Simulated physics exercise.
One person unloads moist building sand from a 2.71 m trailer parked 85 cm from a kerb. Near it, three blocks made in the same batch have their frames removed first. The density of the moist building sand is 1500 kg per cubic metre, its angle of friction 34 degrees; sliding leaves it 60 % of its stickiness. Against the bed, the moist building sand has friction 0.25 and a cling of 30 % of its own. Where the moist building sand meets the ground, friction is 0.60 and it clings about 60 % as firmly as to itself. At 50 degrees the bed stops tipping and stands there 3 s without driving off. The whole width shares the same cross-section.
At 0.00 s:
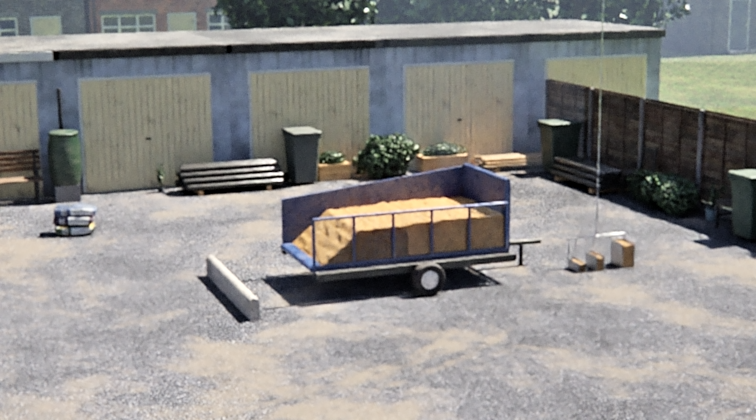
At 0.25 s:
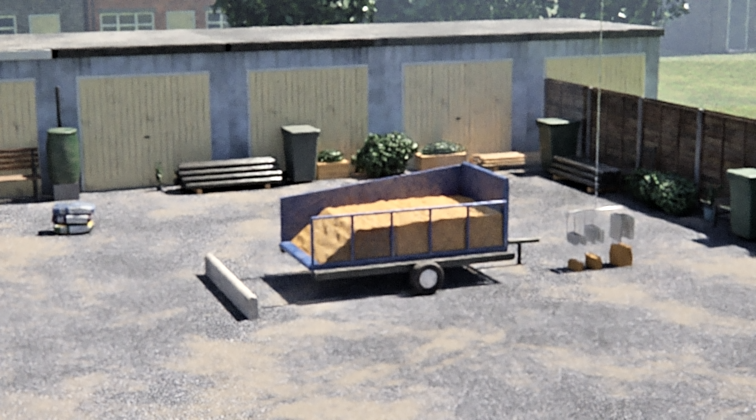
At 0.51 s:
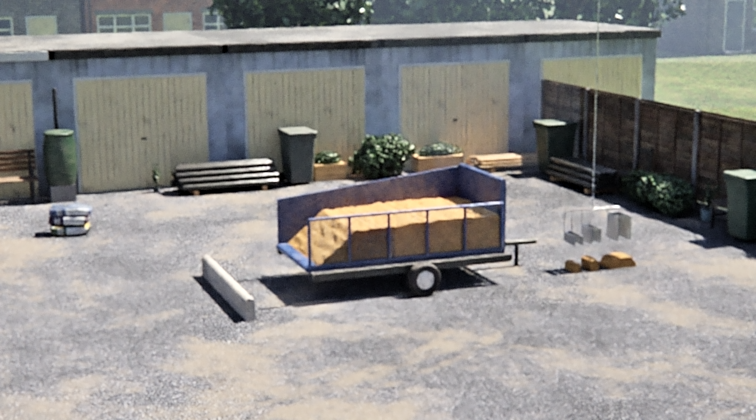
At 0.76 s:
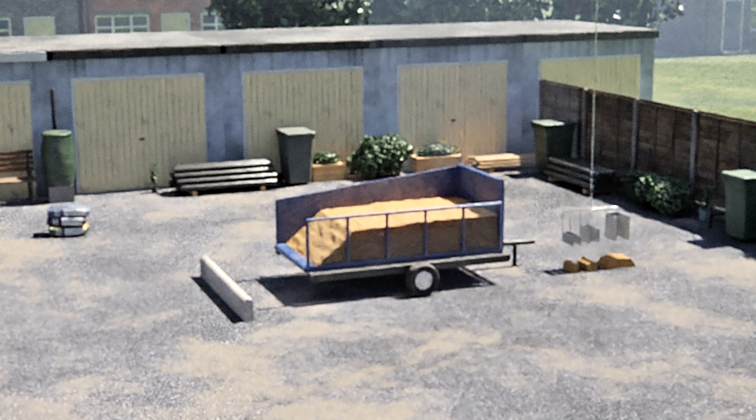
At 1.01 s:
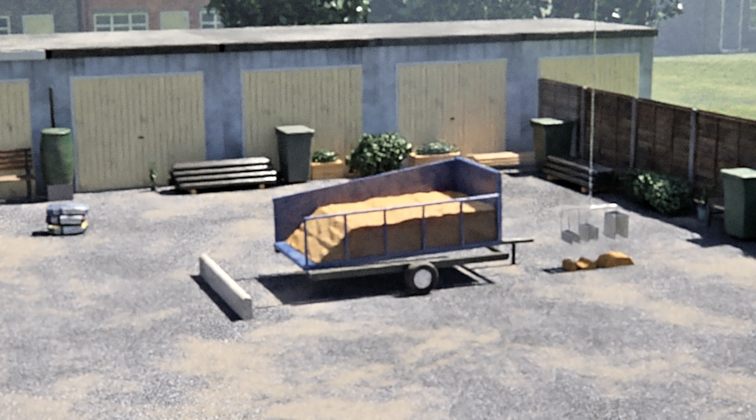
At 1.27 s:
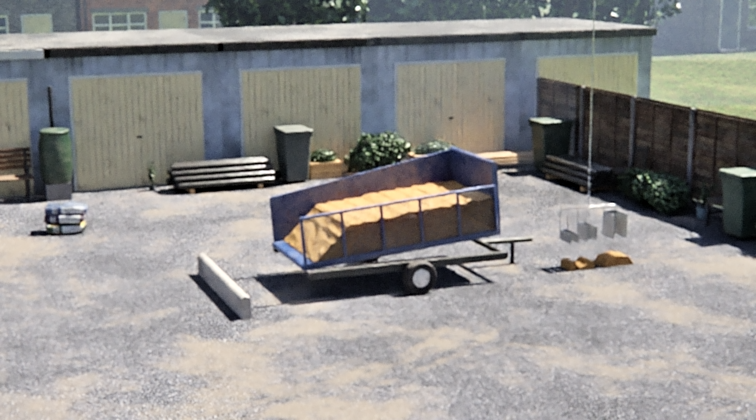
Blue trailer bed of orange sand tilting slightly upward at its right end, after three small blocks beside it slump into low mounds.
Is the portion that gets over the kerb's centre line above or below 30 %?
Share past the kerb's centre line: Smaller than 30 per cent.
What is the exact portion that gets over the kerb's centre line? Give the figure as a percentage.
Close to 25 in a hundred.
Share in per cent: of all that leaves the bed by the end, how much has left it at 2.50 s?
I'd put it near 0 per cent.
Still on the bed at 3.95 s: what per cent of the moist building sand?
About 40 percent.
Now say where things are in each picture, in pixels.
Top of the high end at (505, 182), tilt 0 degrees; front end of the moist building sand at (327, 265); test blocks 12 cm, 19 cm, 32 cm high (left to right), in the first frame.
Top of the high end at (504, 181), tilt 0 degrees; front end of the moist building sand at (325, 263); test blocks 12 cm, 17 cm, 27 cm high (left to right), in the second frame.
Top of the high end at (501, 182), tilt 0 degrees; front end of the moist building sand at (322, 265); test blocks 12 cm, 15 cm, 15 cm high (left to right), in the third frame.
Top of the high end at (499, 182), tilt 0 degrees; front end of the moist building sand at (321, 265); test blocks 12 cm, 14 cm, 15 cm high (left to right), in the fourth frame.
Top of the high end at (496, 175), tilt 2 degrees; front end of the moist building sand at (319, 263); test blocks 11 cm, 12 cm, 15 cm high (left to right), in the fifth frame.
Top of the high end at (492, 165), tilt 5 degrees; front end of the moist building sand at (318, 262); test blocks 11 cm, 12 cm, 15 cm high (left to right), in the sixth frame.
By 2.50 s, the tilt is 18 degrees, 98 % is on the bed and 0 % past the kerb's middle.
By 3.95 s, the tilt is 34 degrees, 41 % is on the bed and 3 % past the kerb's middle.
By 5.40 s, the tilt is 50 degrees, 12 % is on the bed and 24 % past the kerb's middle.
By 6.85 s, the tilt is 50 degrees, 12 % is on the bed and 24 % past the kerb's middle.
By 8.55 s, at the end, the tilt is 50 degrees, 12 % is on the bed and 24 % past the kerb's middle.
